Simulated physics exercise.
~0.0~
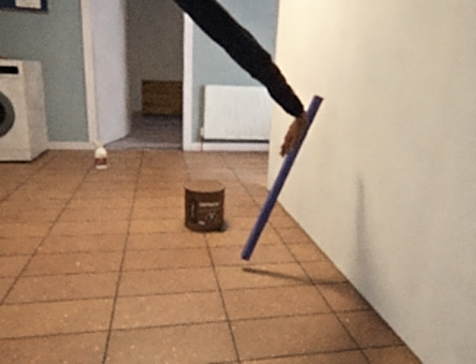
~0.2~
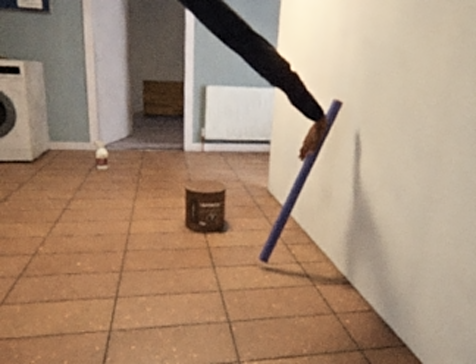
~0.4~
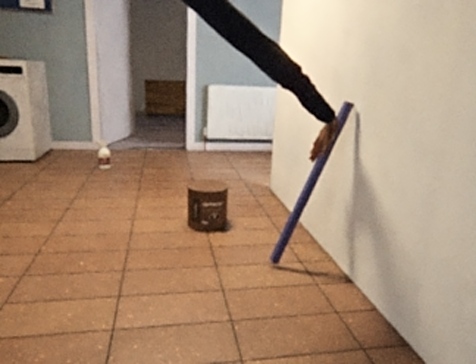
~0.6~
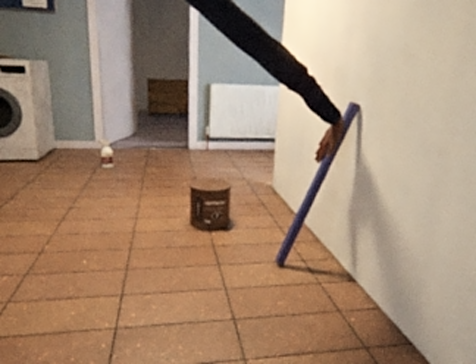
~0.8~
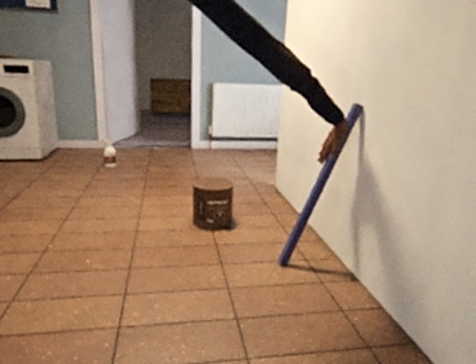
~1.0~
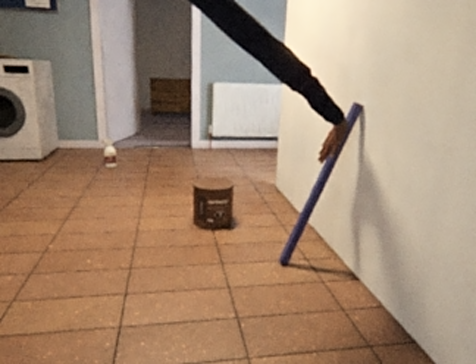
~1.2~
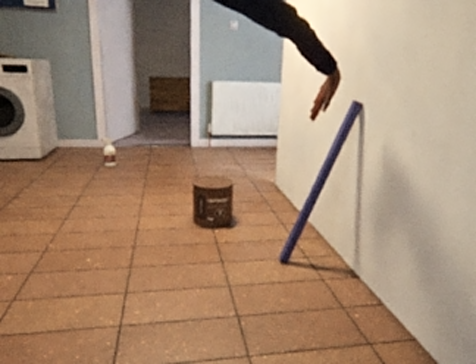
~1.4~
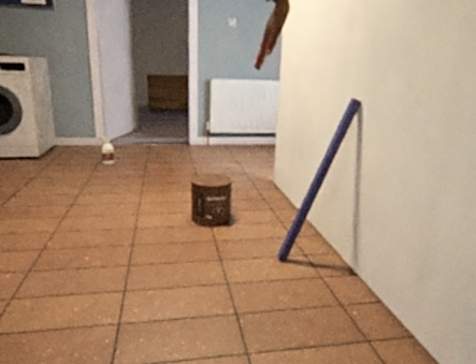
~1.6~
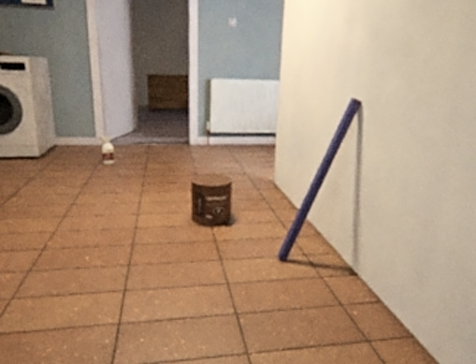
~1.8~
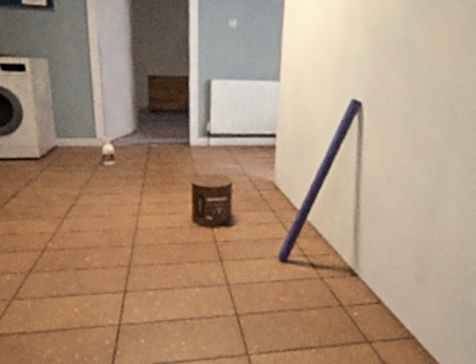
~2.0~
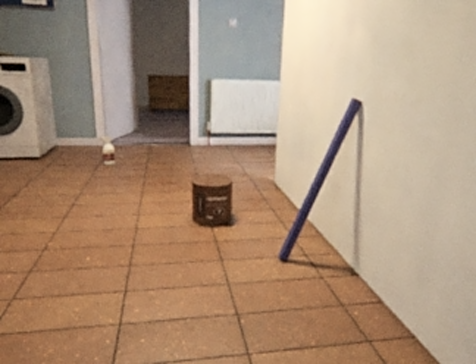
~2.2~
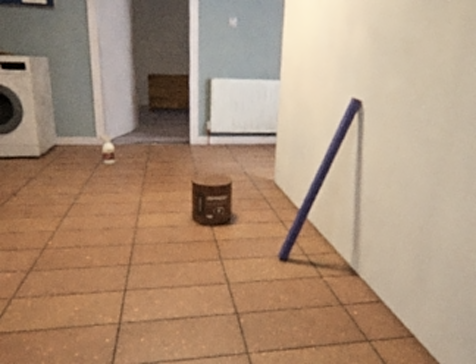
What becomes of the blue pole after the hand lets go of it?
It stays leaning against the pale wall on the right, without slipping or falling.
